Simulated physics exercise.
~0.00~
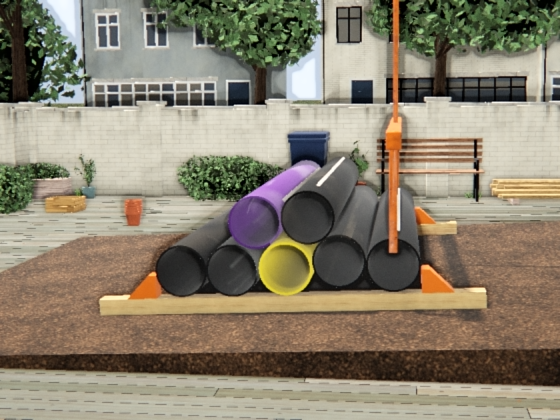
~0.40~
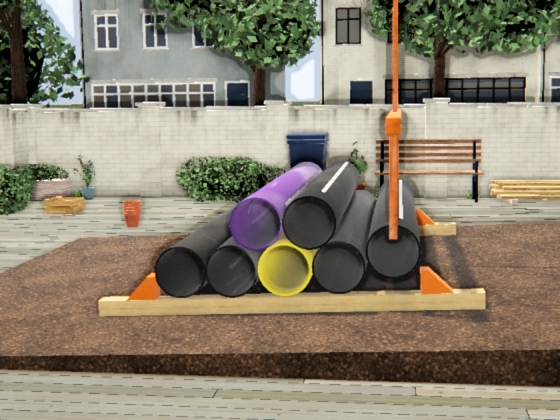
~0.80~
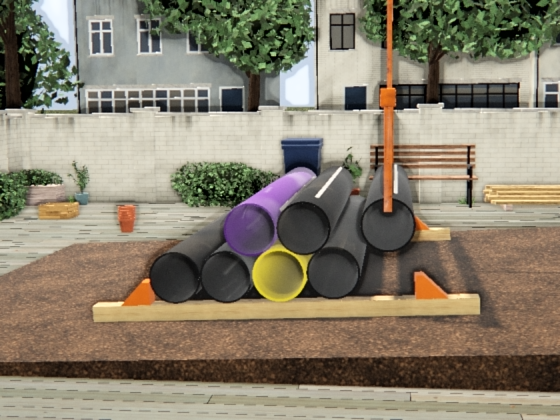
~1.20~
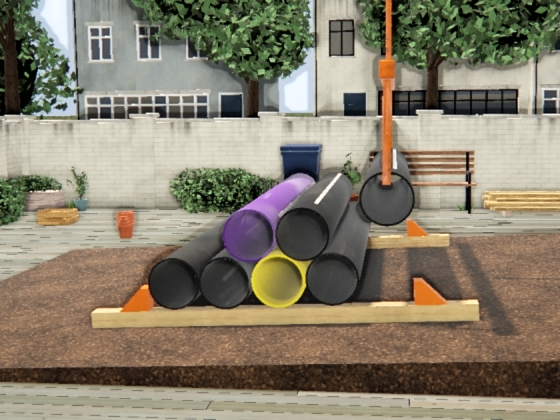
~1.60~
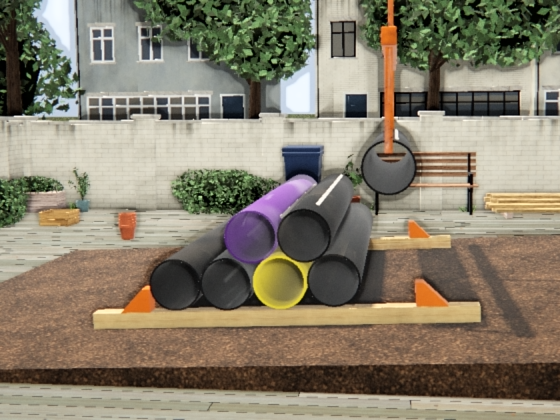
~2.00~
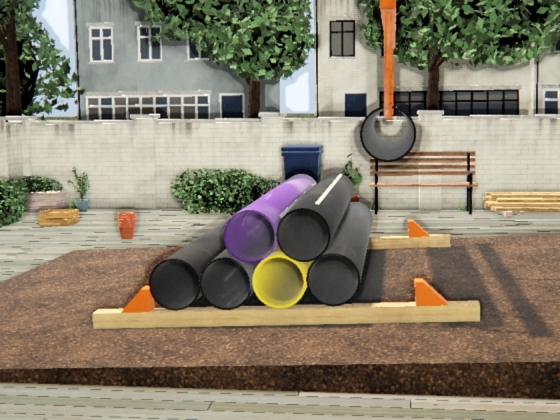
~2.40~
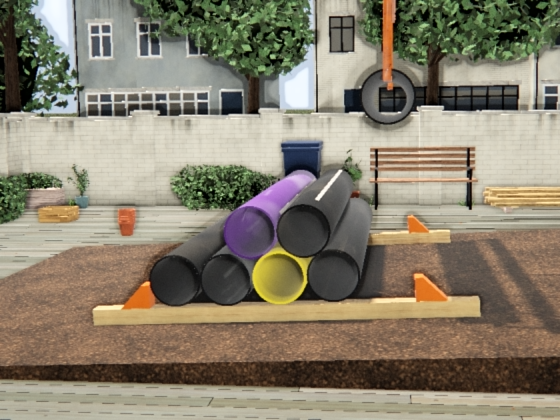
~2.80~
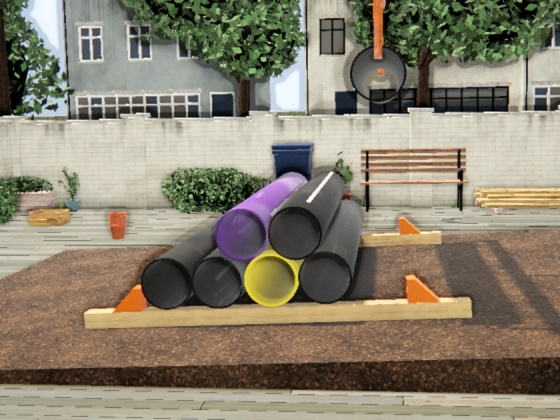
A stack of dark pipes, one purple and one yellow among them, lies end-on between orange chocks on timber bearers, seen from the front on a patch of brown soil. Behind it are a bench, bushes, a pale wall, trees and houses. An orange lifting beam holds the black pipe at the right end of the bottom row and draws it upward. The pipe comes clear of the stack, rises past the bench and climbs above the wall. The remaining pipes, including the purple and yellow ones, stay in place as the lifted pipe hangs high overhead, still rising.
